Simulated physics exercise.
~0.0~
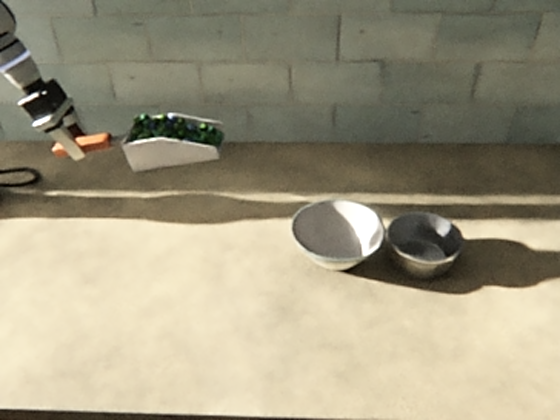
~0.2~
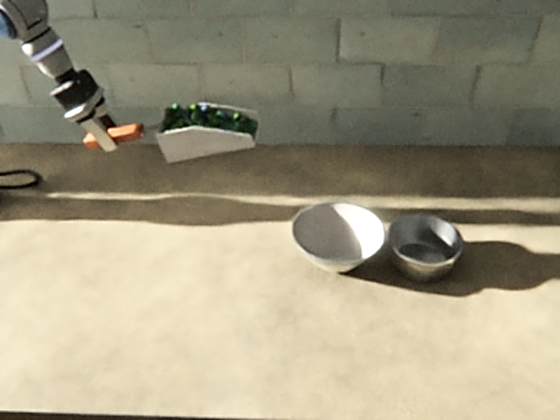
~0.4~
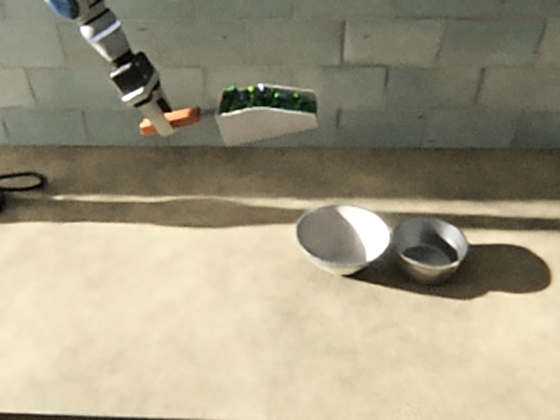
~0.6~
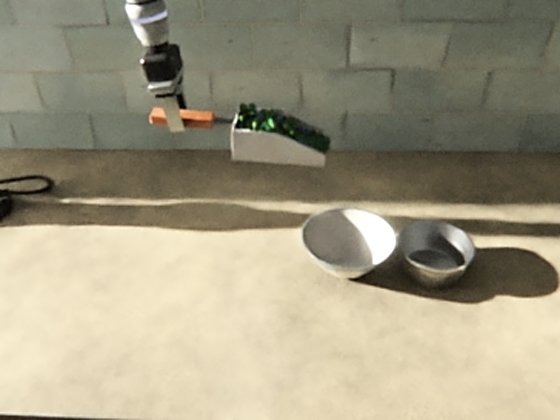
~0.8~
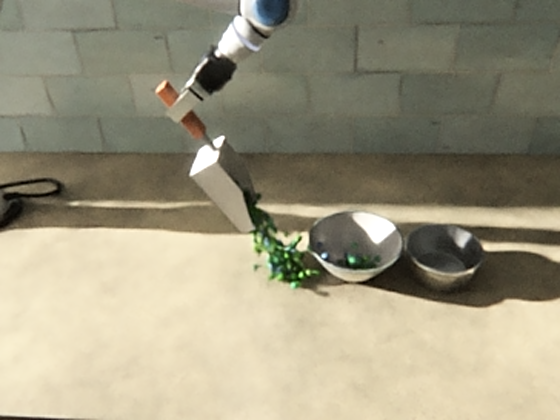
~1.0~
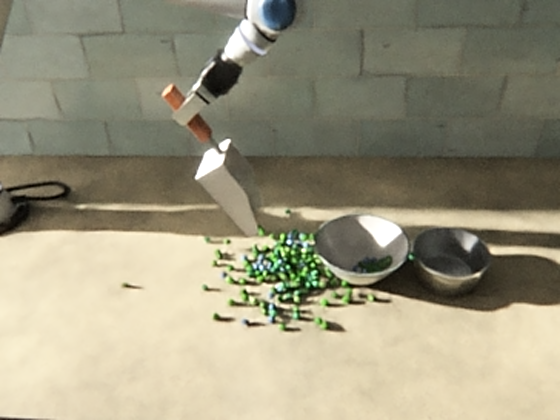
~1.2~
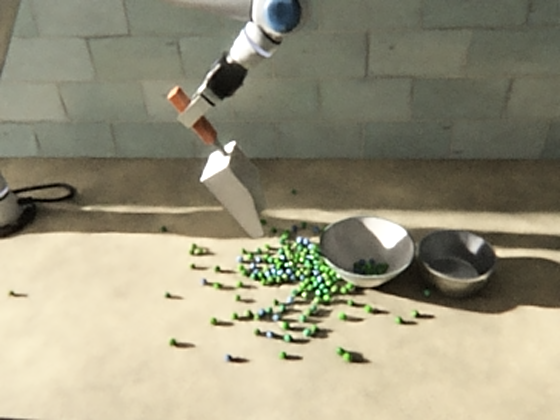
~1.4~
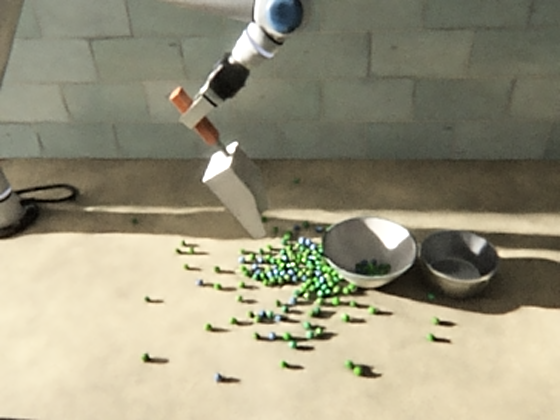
In this clip, a robot arm carries a scoop of small round green and blue sweets rightward above a table, then tips it steeply beside two metal bowls. A few sweets land in the nearer bowl, while most spill and scatter across the tabletop, where they remain.
